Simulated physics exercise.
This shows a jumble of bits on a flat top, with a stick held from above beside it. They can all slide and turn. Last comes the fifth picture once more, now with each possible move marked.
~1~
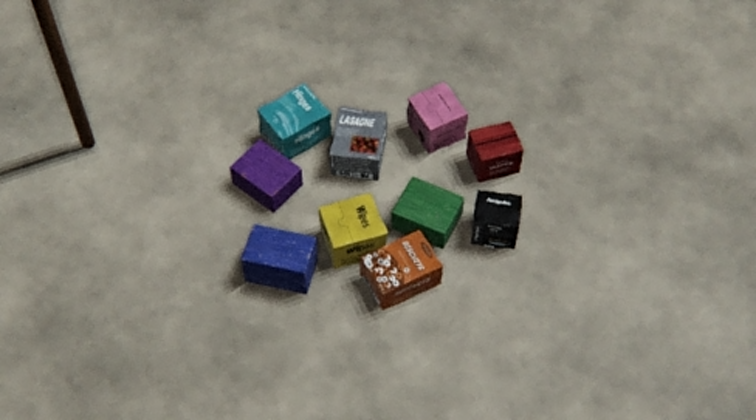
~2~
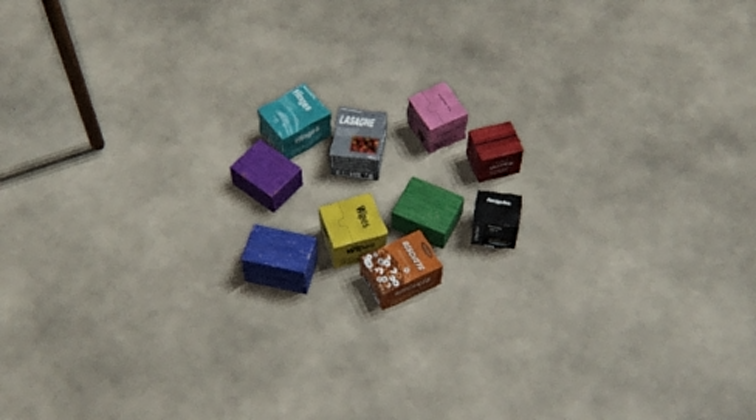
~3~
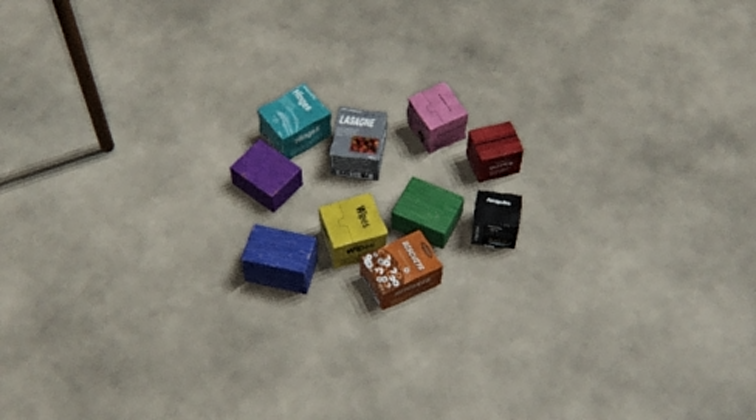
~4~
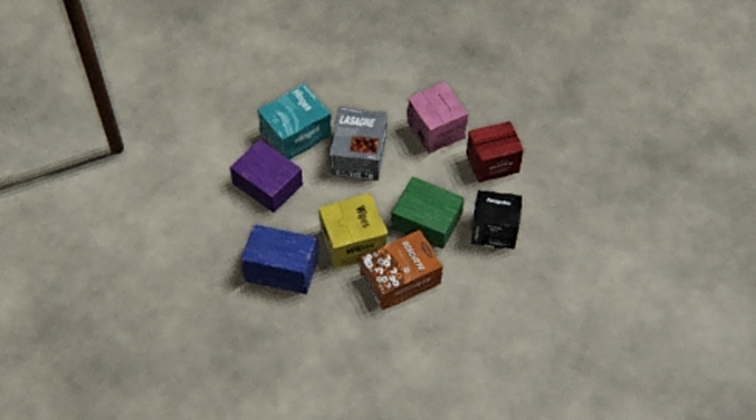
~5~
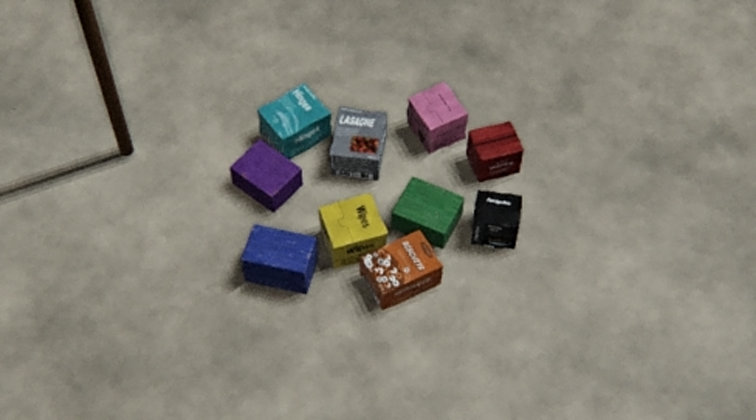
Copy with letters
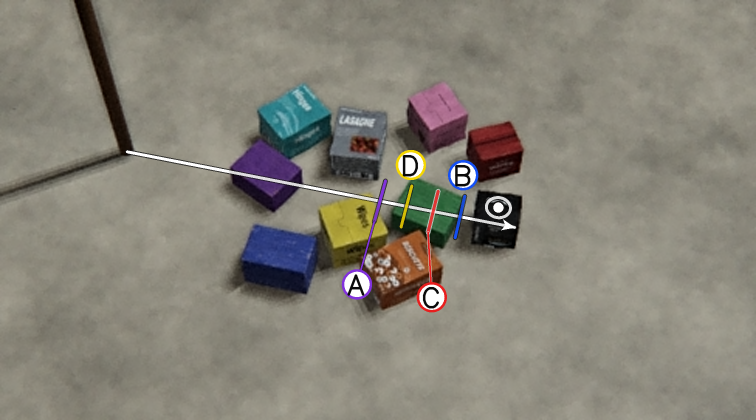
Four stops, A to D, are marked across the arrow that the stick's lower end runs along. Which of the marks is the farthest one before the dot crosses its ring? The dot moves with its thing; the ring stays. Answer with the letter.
It can go as far as D.
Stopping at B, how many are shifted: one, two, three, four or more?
In all, four or more.
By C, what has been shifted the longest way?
It is the purple block.
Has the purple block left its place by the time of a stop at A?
By then, yes.
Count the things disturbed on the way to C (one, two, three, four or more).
Four or more.
On the marked copy, A at (380, 201); B at (460, 217); C at (434, 211); D at (407, 206); the arrow from (127, 152) to (514, 228); the white dot at (498, 208).
With D. Early on, foot of the stick (226, 173).
Further on, foot of the stick (326, 192); purple block (337, 212); yellow box (370, 248).
At the end, foot of the stick (407, 208); purple block (366, 227); yellow box (385, 276); the dot is still in its ring.
As for the rest, A keeps the dot in but is short; B shifts the dotted thing to (546, 238); C shifts the dotted thing to (521, 228).
